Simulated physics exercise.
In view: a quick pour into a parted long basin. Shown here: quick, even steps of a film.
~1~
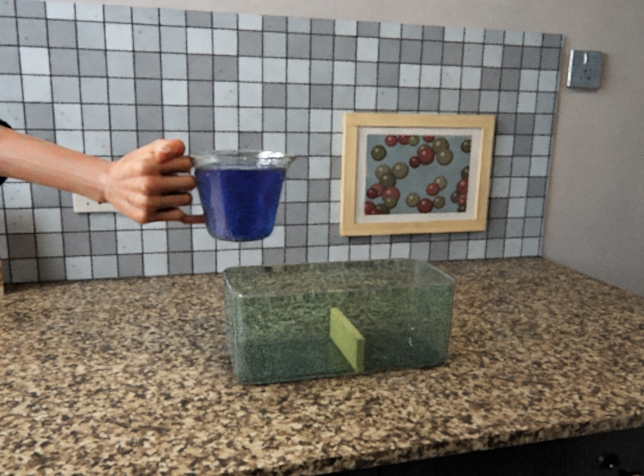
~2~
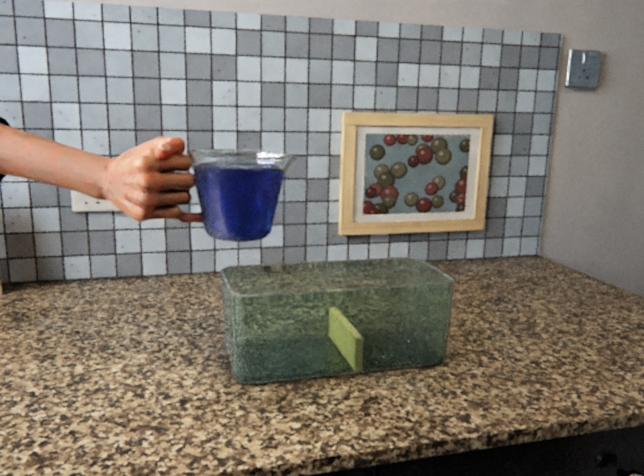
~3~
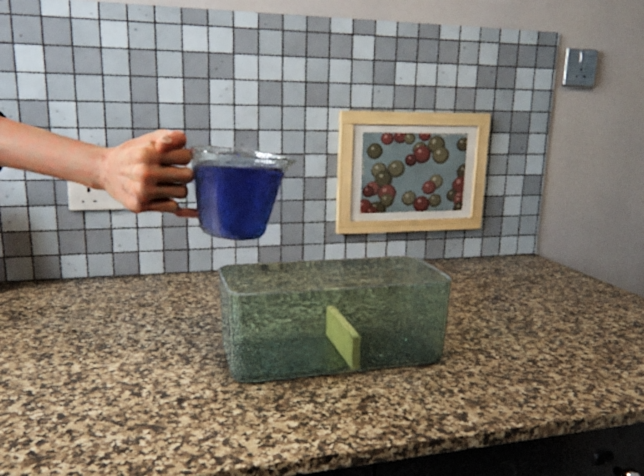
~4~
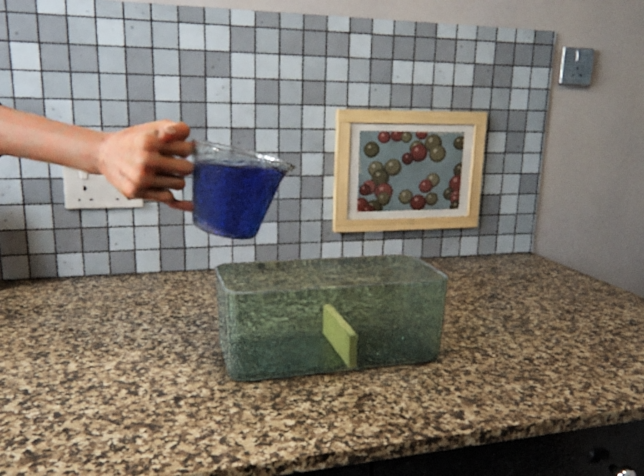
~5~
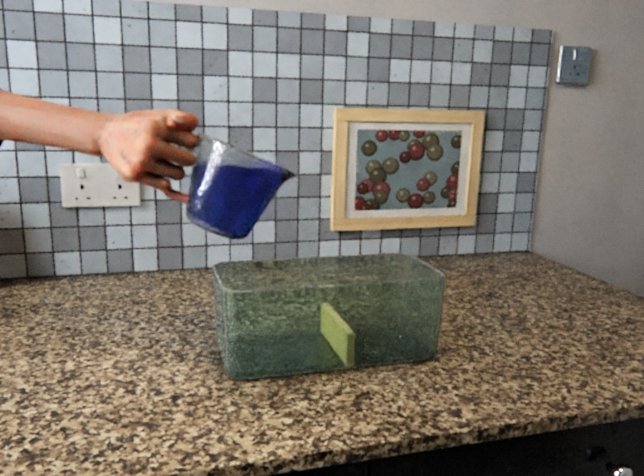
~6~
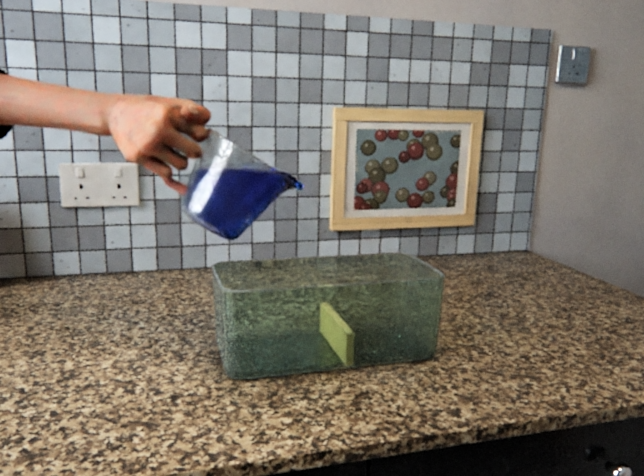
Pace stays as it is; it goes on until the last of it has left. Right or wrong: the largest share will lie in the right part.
Wrong; it will lie in the left part.
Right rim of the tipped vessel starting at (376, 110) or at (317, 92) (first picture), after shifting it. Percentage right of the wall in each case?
You'd see around 75 per cent, and then around 65 per cent.
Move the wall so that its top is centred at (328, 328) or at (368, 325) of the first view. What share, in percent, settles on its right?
Note: Roughly 45 % in case one, 10 % in case two.
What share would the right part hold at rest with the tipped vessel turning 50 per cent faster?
About 15 per cent.
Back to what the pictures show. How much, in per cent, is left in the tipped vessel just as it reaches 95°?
Some 35 per cent has not yet come out.
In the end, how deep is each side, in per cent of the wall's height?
On the left it is 60 per cent, on the right 20.
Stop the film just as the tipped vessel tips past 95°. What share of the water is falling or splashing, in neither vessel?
Roughly 20 per cent.
A moment on, the tilt is 95° and 36 per cent is still to pour, 28 is left of the wall and 14 right of it.
Next, the tilt is 113° and 2 per cent is still to pour, 79 is left of the wall and 15 right of it.
Then the tilt is 113° and 0 per cent is still to pour, 81 is left of the wall and 18 right of it.
Later the tilt is 113° and 0 per cent is still to pour, 81 is left of the wall and 18 right of it.
In the end 81 per cent lies left of the wall, 18 right of it and 2 outside.
